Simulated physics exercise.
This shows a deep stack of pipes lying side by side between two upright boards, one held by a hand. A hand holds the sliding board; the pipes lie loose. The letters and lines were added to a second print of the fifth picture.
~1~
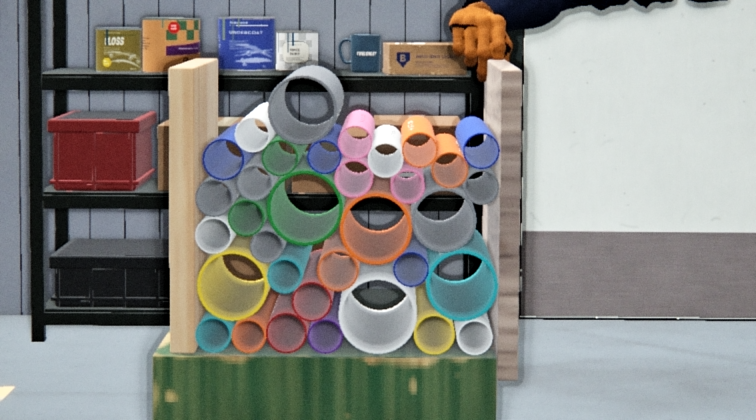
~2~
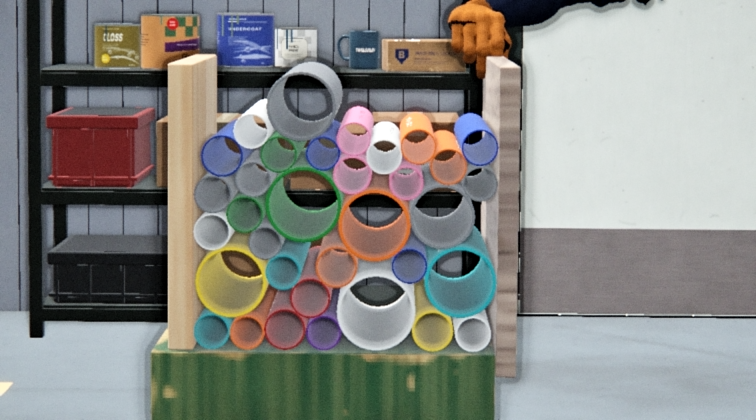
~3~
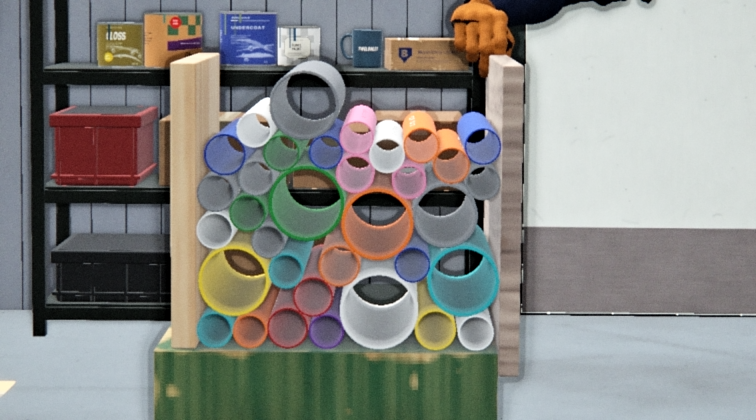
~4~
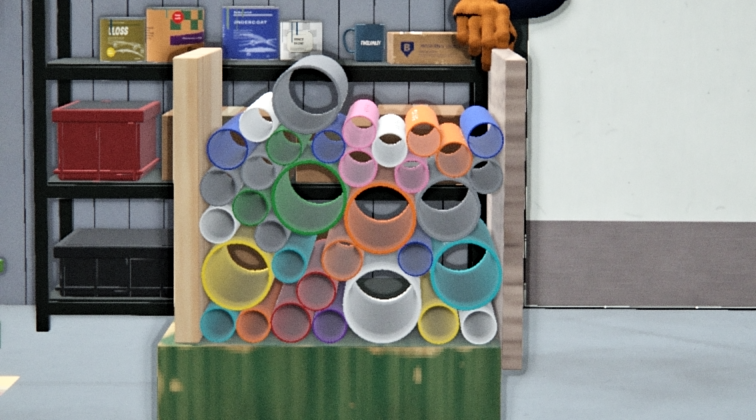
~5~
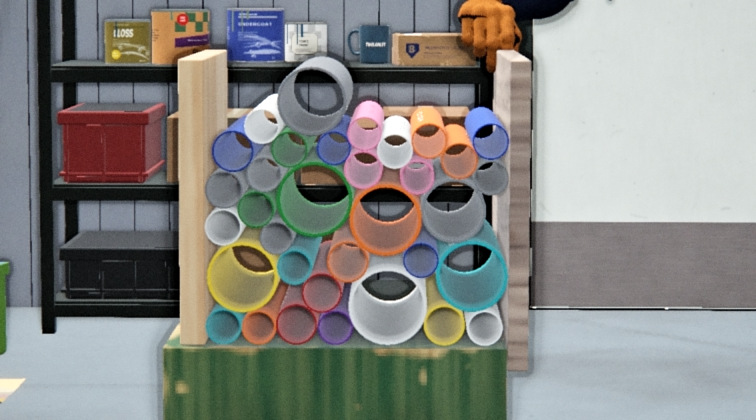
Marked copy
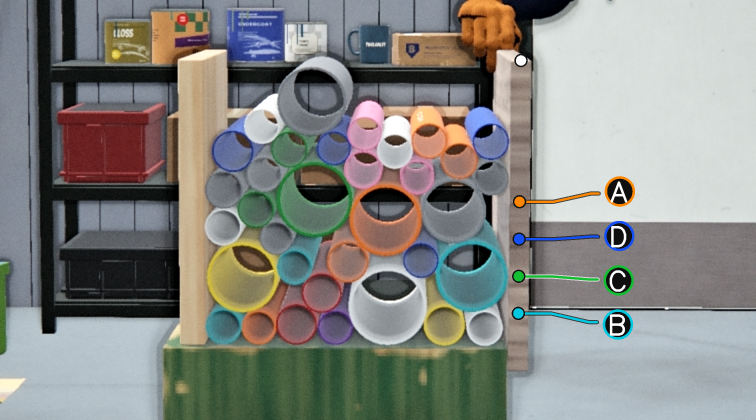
In a storage room with shelving behind, a brown-gloved hand rests on the right upright board beside a stack of loose, multicoloured pipes, which keep their arrangement while the whole view shifts slightly and a green object appears at left.
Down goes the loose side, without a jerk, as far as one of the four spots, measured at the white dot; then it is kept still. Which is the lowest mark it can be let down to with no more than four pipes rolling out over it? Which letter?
The lowest mark that will do is C.
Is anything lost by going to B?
Yes, at B.
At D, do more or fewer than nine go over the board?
At D, fewer than nine.
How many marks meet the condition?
Three of the four.
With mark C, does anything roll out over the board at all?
At C: Yes.
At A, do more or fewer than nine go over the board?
It loses fewer than nine.
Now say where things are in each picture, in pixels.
In the first picture, side board (500, 207); a turquoise pipe (213, 334); a yellow pipe (434, 334).
In the second picture, a yellow pipe (433, 330); a turquoise pipe (283, 272).
In the third picture, a green pipe (306, 204); a grey pipe (216, 193).
In the fourth picture, a blue pipe (228, 149); a pink pipe (360, 132).
In the fifth picture, side board (510, 198); a turquoise pipe (223, 326); a yellow pipe (444, 325).
On the marked copy, A at (520, 202); B at (519, 313); C at (519, 276); D at (519, 239); the white dot at (521, 61).
With C. Early on, top of the board (509, 152).
Further on, top of the board (508, 254).
At the end, top of the board (508, 275), three out over the board.
As for the rest, A one out over the board; B more than four out over the board; D one out over the board.
